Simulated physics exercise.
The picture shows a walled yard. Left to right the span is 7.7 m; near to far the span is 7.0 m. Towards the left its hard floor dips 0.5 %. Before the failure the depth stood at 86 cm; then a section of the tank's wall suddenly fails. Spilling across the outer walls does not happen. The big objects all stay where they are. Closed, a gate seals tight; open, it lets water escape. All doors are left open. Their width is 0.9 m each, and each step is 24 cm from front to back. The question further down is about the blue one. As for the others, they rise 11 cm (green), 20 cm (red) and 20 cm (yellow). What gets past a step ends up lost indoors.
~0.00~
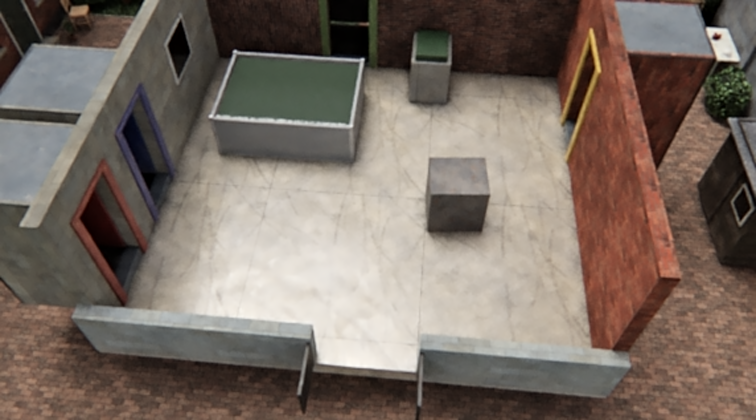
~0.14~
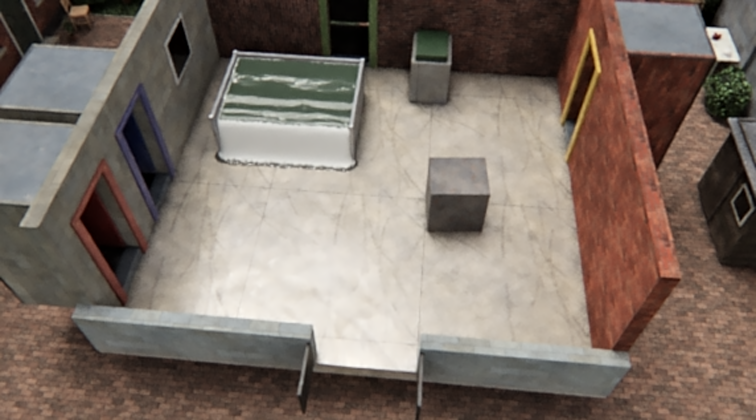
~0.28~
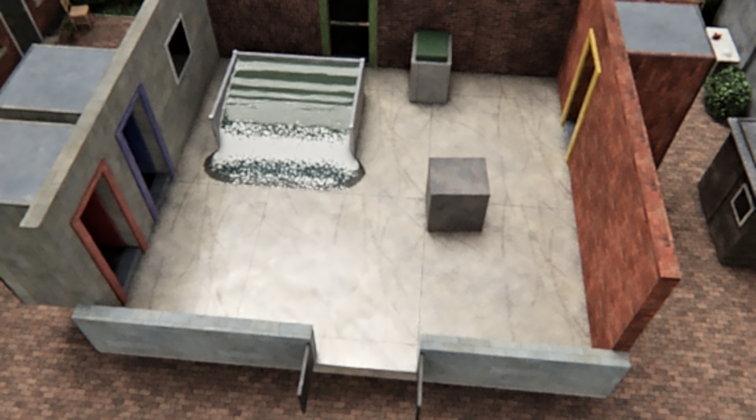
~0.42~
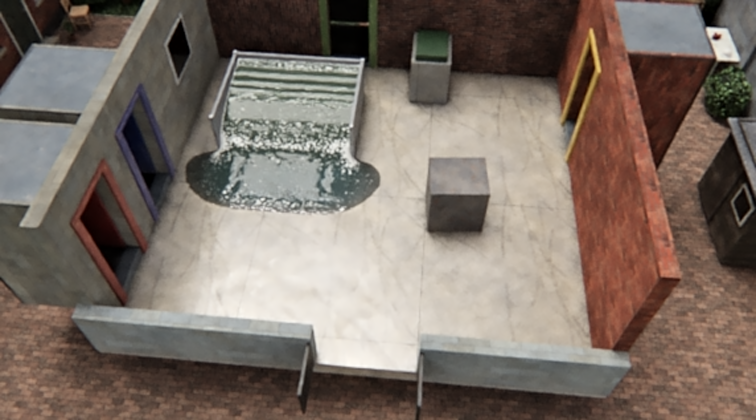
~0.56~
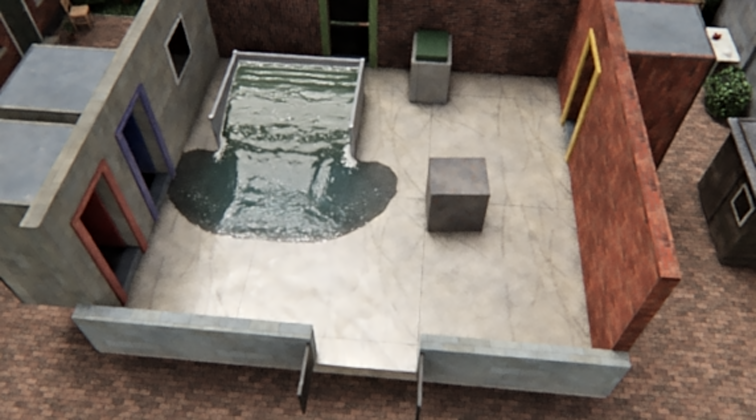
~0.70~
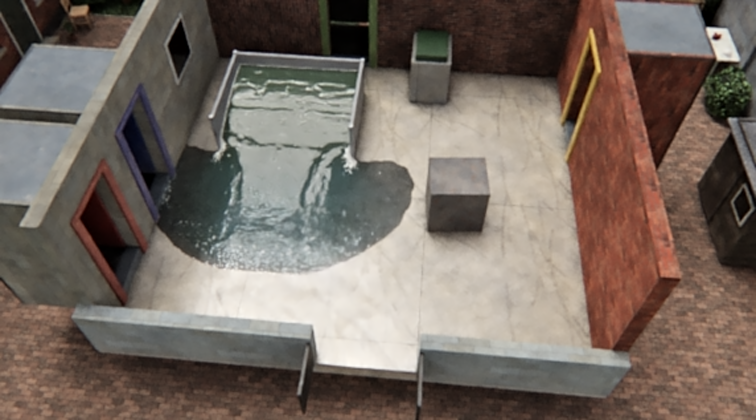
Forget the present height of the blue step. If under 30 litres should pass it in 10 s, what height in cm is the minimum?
The minimum is around 14 cm.
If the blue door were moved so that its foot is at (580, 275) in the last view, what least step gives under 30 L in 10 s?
You'd want it roughly 11.0 cm high.
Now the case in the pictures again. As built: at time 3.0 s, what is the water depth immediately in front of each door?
Centimetres: Green = 0, red = 38, yellow = 0, blue = 12.
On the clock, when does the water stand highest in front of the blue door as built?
Near 4.0 seconds.
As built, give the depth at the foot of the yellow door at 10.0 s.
A ruler would read roughly 3.0 cm.
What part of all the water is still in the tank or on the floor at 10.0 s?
Around 80 percent is still there.
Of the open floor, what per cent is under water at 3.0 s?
I'd estimate about 50 percent.
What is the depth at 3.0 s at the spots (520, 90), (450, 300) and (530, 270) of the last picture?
Close to 0, 3 and 0 cm, one after the other.
After 1.4 s water covers 45 % of the floor, deepest (44 cm) near (222, 340); 20 cm at the blue door, 0 litres in over its 20 cm step.
After 3.0 s water covers 50 % of the floor, deepest (38 cm) near (132, 283); 12 cm at the blue door, 0 litres in over its 20 cm step.
After 10.0 s water covers 95 % of the floor, deepest (14 cm) near (455, 76); 5 cm at the blue door, 2 litres in over its 20 cm step.
At the blue door as built, the water arrived by 0.7 s and peaked near 20 cm at 4.0 s.
Run again over the same 10 s with other heights there, 54 litres in over 12 cm, 14 litres over 16 cm. The limit of 30 litres is kept from about 14 cm up.
